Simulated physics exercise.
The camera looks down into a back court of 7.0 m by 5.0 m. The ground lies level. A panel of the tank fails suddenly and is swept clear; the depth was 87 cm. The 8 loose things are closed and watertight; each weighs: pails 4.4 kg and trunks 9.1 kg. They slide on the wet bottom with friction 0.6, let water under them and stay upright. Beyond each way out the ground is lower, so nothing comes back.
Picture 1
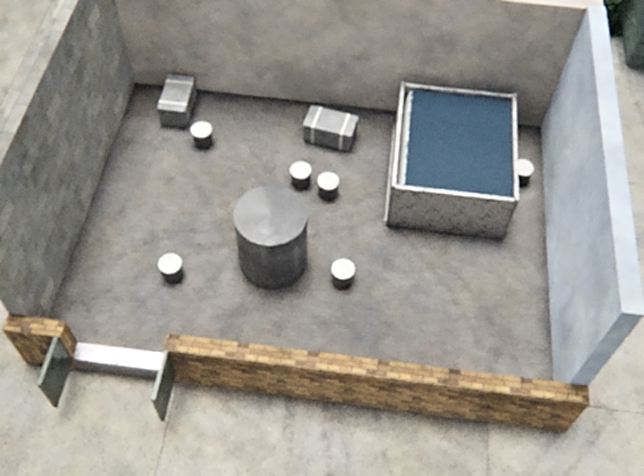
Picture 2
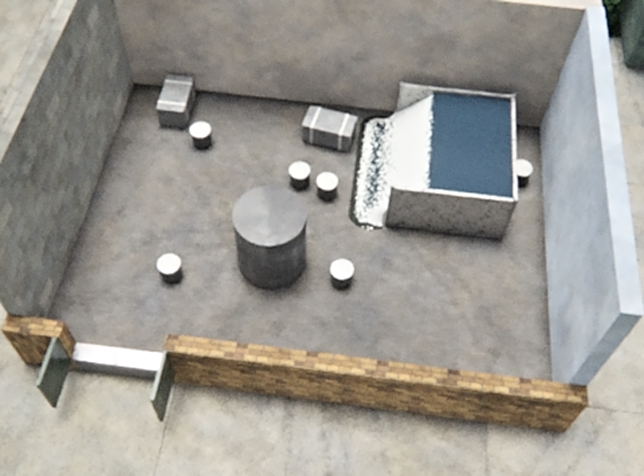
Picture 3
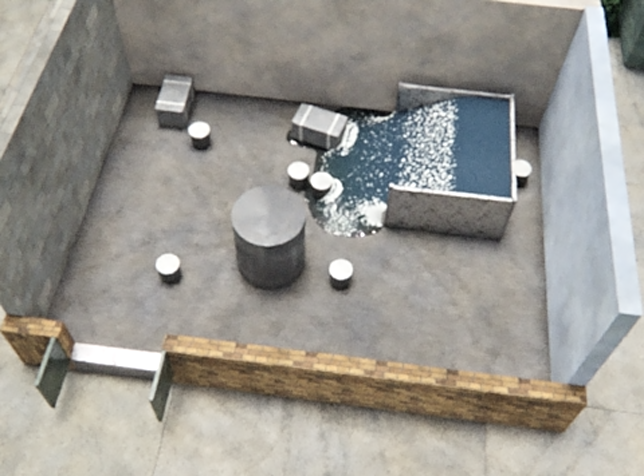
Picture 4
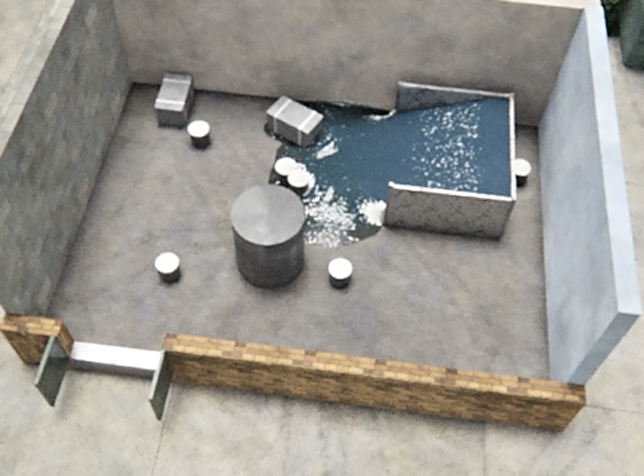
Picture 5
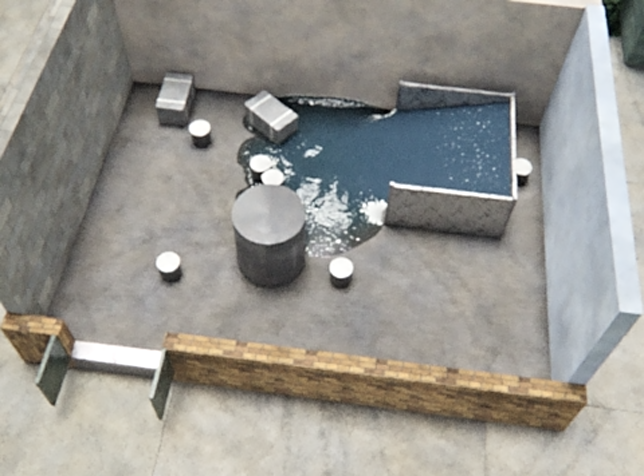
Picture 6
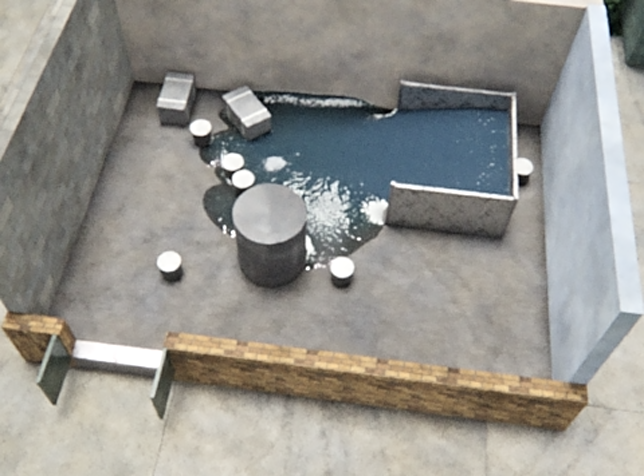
In a walled court, the left side of a water tank opens and dark blue water spreads leftward across the grey floor, reaching the large cylinder and carrying a metal trunk and two white-topped pails along to the left.
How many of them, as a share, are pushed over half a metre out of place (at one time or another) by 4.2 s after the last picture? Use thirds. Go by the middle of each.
That comes to two thirds or above.
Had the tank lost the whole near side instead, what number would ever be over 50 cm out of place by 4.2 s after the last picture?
In that case 5 of them.
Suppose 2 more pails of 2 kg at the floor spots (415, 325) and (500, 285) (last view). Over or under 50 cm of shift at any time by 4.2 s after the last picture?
In turn: Under, under.
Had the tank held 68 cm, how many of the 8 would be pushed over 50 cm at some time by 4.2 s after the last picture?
Then 6.
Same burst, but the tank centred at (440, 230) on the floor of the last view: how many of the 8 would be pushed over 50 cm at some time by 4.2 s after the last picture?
In that case 7 of them.
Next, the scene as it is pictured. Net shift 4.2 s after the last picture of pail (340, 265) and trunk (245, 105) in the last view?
In that order: 20 cm, 300 cm.
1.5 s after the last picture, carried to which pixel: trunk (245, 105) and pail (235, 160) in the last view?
Around (157, 85) and (87, 186).
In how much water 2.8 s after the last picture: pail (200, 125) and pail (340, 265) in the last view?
About 21 and 2 cm.
Then, 0.4 s after the last picture 4 of 8 are over 50 cm from their spots; 1 afloat.
Then, 1.5 s after the last picture 5 of 8 are over 50 cm from their spots; 5 afloat.
Then, 2.8 s after the last picture 5 of 8 are over 50 cm from their spots; 4 afloat.
Then, 4.2 s after the last picture 6 of 8 are over 50 cm from their spots, and 6 have been at some point; 4 afloat.
